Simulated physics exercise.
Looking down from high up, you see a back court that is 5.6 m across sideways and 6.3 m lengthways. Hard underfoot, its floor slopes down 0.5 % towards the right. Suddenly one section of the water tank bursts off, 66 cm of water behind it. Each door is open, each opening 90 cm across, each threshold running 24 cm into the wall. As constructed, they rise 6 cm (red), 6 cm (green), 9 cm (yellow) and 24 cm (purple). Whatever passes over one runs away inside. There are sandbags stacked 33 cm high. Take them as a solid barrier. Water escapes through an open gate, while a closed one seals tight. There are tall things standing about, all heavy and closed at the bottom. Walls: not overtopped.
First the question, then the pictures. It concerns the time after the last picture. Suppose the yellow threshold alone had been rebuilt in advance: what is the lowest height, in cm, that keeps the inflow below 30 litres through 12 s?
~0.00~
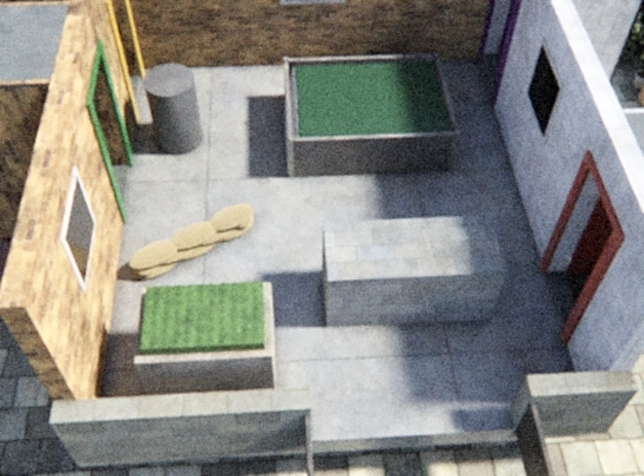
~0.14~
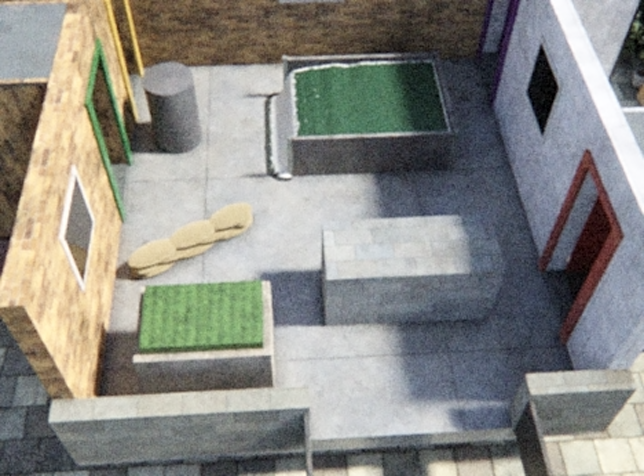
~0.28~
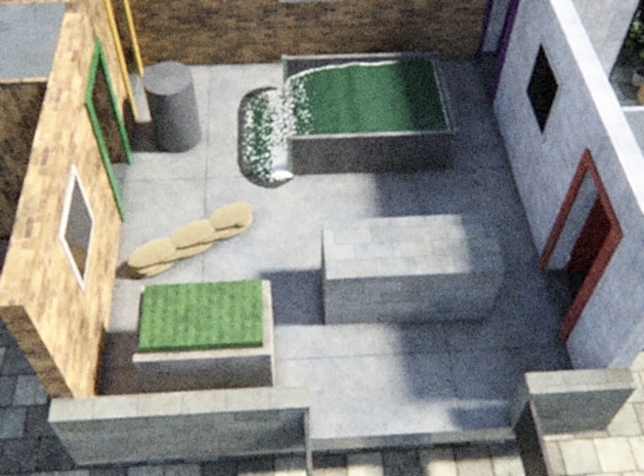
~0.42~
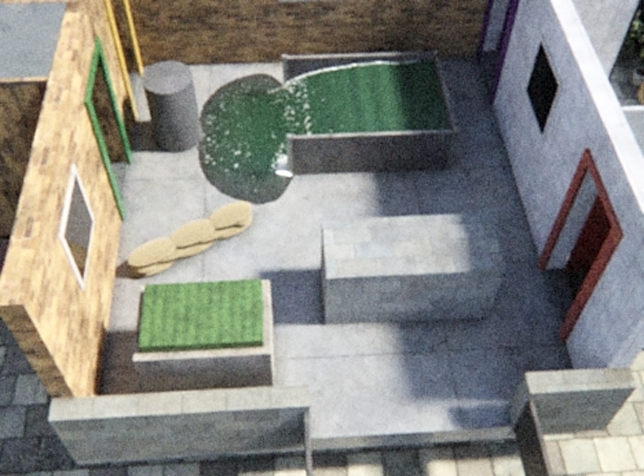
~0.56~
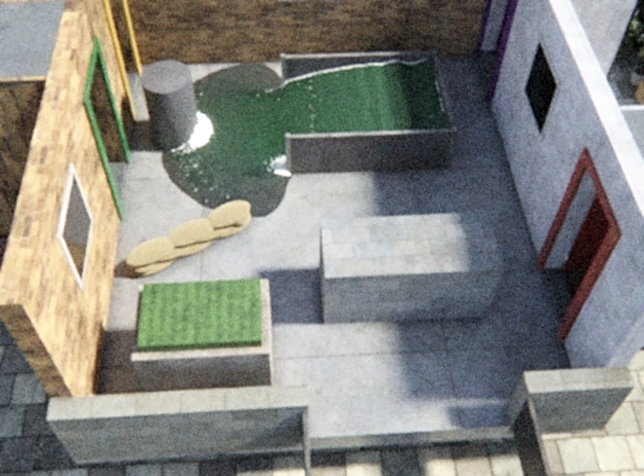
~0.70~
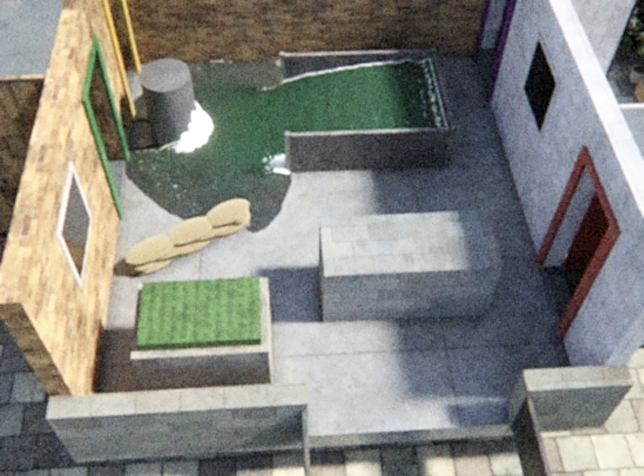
About 29 cm.
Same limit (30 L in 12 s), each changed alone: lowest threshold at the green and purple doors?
About 23 cm at green and about 8.0 cm at purple.
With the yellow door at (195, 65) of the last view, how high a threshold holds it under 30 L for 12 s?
Something near 27 cm.
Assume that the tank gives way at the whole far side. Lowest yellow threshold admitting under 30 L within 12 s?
Then it needs around 23 cm.
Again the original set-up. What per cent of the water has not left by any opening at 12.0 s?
Around 66 in a hundred parts remain.
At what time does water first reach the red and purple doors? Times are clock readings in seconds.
The front reaches red at 7.5 s and purple at 4.5 s.
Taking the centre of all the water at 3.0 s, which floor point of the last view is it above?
The centre of all the water is around (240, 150).
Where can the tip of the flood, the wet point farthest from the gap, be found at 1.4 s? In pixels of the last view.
Close to pixel (113, 270).
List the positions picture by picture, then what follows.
The water tank at (367, 99) is whole and still, 66 cm deep; the yellow door at (126, 46) is dry, in the first frame.
Water pours out at (290, 124) and has run 0.3 m, to (270, 152); about 9 cm deep outside, 66 cm at the back, in the second frame.
The front is at (245, 167), 0.7 m from the gap at (290, 124); 1.1 m2 of floor is wet, 66 cm left at the back, in the third frame.
The front is at (204, 159), 1.3 m from the gap at (290, 125); 2.6 m2 of floor is wet, 66 cm left at the back, in the fourth frame.
Water pours out at (288, 124) and has run 1.8 m, to (169, 165); about 7 cm deep outside, 64 cm at the back, in the fifth frame.
The front is at (127, 162), 2.4 m from the gap at (287, 123); 5.7 m2 of floor is wet, 55 cm left at the back; the yellow door at (122, 41), 2.6 m from the gap, is still 0.2 m from the nearest water, in the sixth frame.
After 1.4 s water covers 25 % of the floor, deepest (42 cm) near (138, 71); 17 cm at the yellow door, 38 litres in over its 9 cm threshold.
After 3.0 s water covers 35 % of the floor, deepest (30 cm) near (172, 224); 26 cm at the yellow door, 249 litres in over its 9 cm threshold.
After 12.0 s water covers 95 % of the floor, deepest (8 cm) near (573, 372); 4 cm at the yellow door, 366 litres in over its 9 cm threshold.
At the yellow door as built, the water arrived by 0.8 s and peaked near 31 cm at 2.0 s.
Run again over the same 12 s with other heights there, 57 litres in over 25.5 cm, 9 litres over 34 cm. The limit of 30 litres is kept from about 29 cm up.
